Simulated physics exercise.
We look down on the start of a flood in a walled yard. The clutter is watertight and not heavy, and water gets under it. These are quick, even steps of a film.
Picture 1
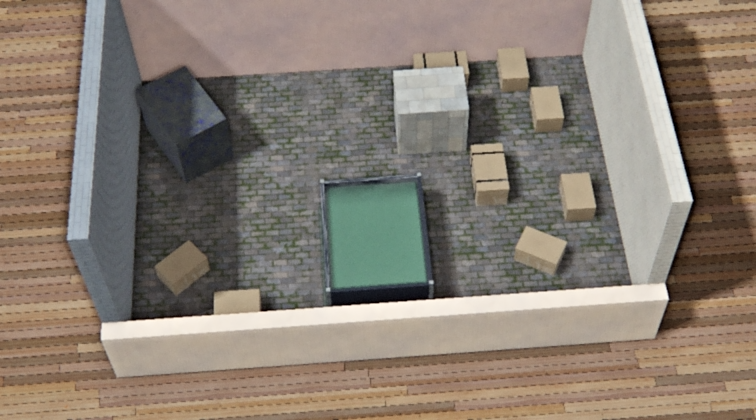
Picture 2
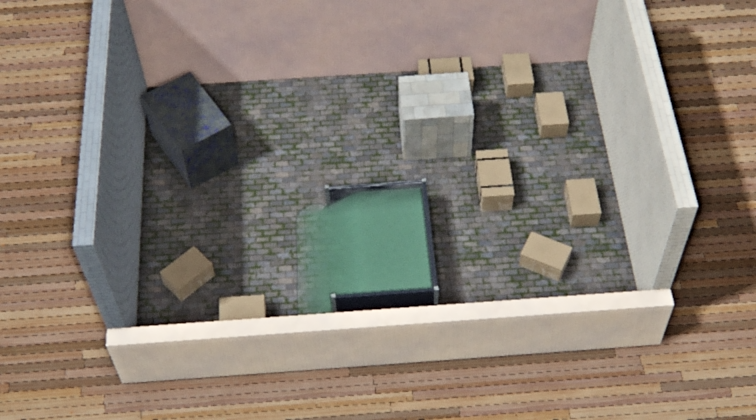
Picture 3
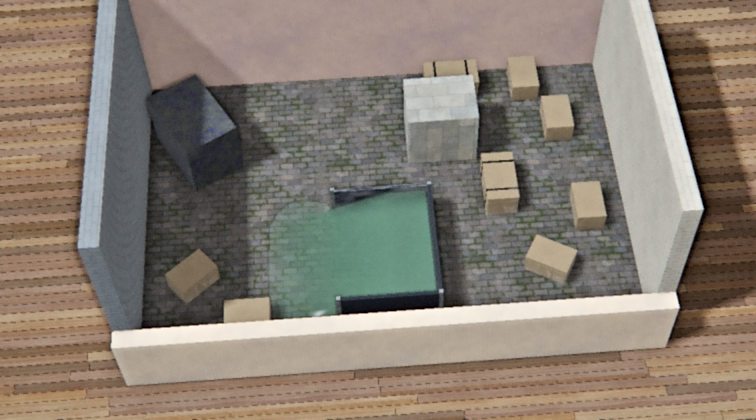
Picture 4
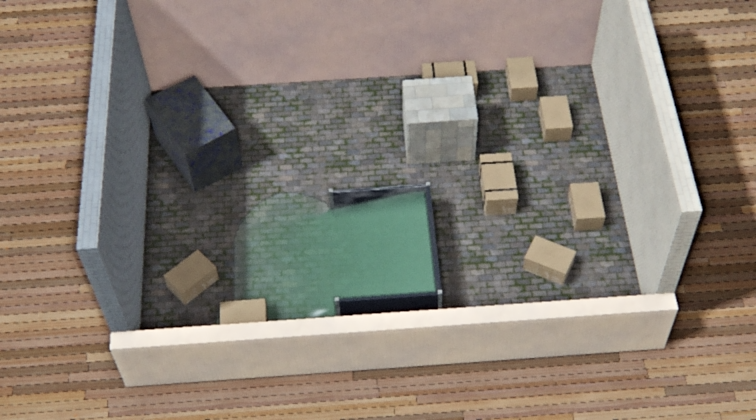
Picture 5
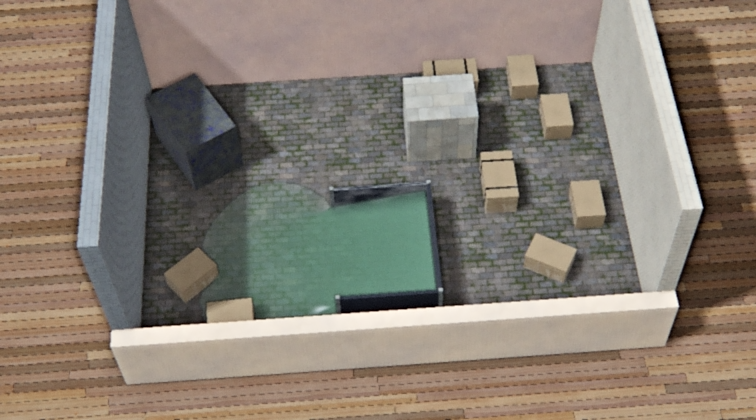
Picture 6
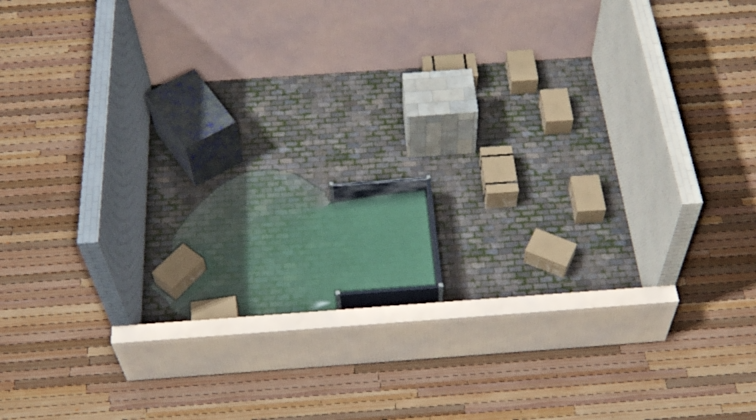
In this clip, green water pours left from an open-sided tank across the stone floor of a walled yard, spreading in a widening sheet, then nudges two crates near the front left slightly leftward while the others stay put.
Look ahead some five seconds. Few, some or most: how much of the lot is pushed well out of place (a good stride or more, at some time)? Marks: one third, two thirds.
It is under a third.
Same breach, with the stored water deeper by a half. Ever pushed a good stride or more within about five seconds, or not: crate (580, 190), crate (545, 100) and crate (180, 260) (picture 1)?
One after the other: Short of that, not that far, swept aside.
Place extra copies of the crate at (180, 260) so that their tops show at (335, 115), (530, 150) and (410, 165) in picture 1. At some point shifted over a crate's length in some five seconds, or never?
In that order: Shifted that much, less than that, less than that.
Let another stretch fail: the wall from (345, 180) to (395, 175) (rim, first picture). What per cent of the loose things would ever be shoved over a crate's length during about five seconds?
Close to 40 %.
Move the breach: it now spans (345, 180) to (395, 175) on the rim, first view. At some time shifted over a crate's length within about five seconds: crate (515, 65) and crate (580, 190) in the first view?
One after the other: Pushed that far, not that far.
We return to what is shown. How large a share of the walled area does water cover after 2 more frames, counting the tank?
Near 30 in a hundred.
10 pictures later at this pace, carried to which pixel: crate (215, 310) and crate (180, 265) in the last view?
Around (165, 303) and (153, 210).
A moment on, 1 of 8 are well off their spots; 2 afloat.
Next, 2 of 8 are well off their spots; 2 afloat.
Later, 2 of 8 are well off their spots; 2 afloat.
In the end, 2 of 8 are well off their spots, and 2 have been at some point; 2 afloat.
